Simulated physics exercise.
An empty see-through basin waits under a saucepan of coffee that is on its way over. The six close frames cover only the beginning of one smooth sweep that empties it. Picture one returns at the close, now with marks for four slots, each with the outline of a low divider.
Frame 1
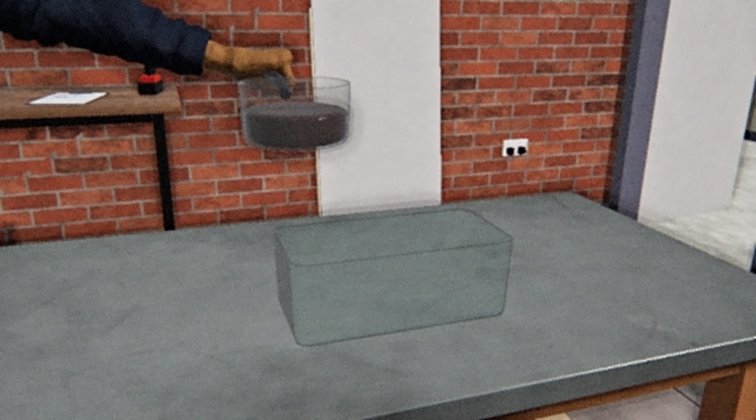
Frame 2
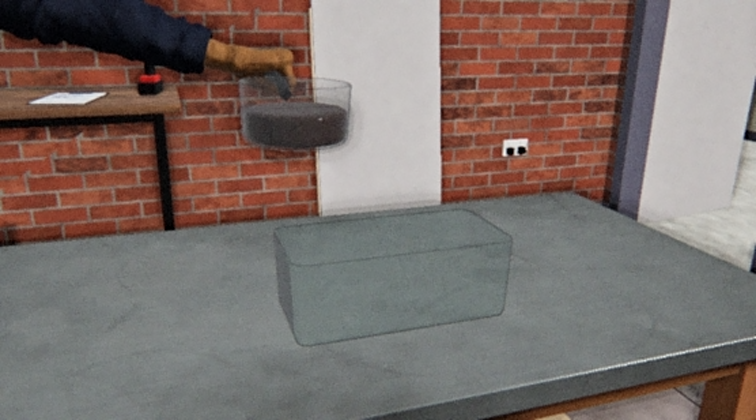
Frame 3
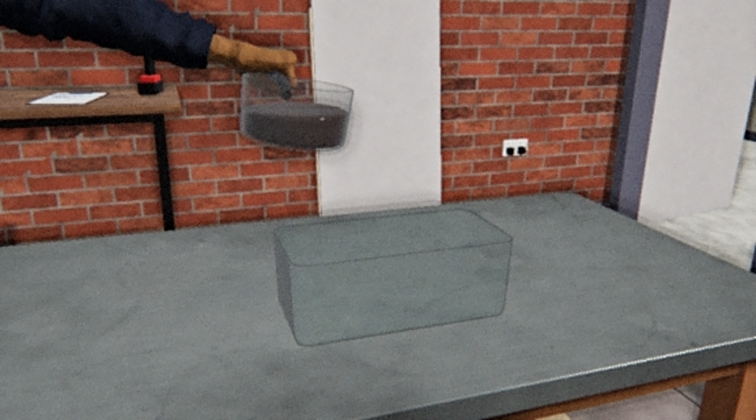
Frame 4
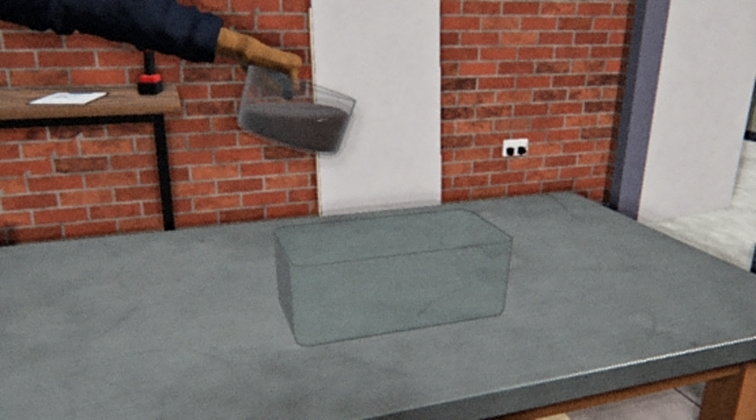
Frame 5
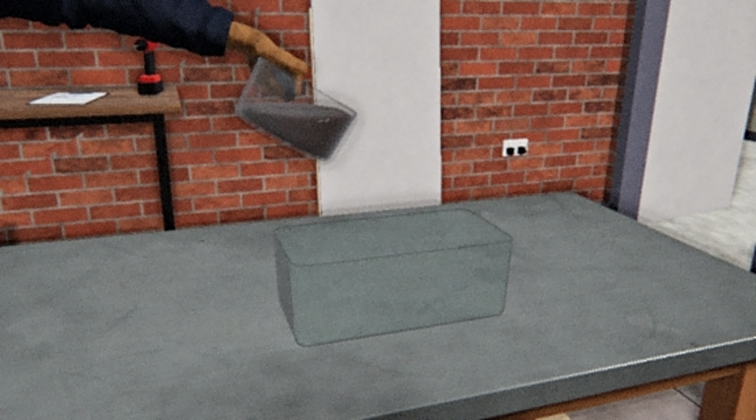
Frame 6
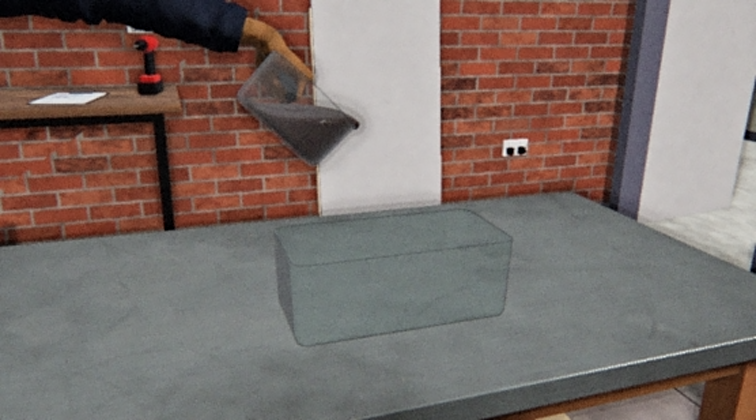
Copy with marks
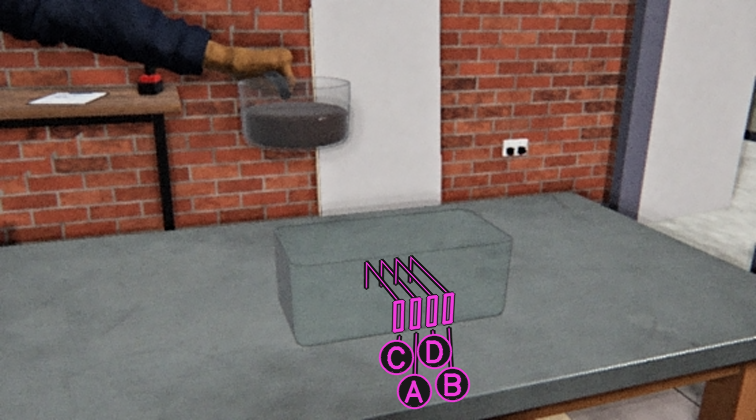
A gloved hand held a clear container of dark liquid above an empty see-through basin on a gray table, then tilted it steadily to the right until the liquid just reached over its lip.
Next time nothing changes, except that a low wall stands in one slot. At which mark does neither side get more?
C.
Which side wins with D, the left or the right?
More ends on the left.
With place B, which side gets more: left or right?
The left one.
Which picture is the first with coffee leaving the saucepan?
Picture 6.
In magenta, A at (416, 333); B at (448, 328); C at (399, 336); D at (432, 330).
For place A, about 80 % ends left of the wall and 17 % right of it; 3 % is lost outside.
For place B, about 90 % ends left of the wall and 8 % right of it.
For place C, about 48 % ends left of the wall and 51 % right of it.
For place D, about 91 % ends left of the wall and 6 % right of it; 3 % is lost outside.
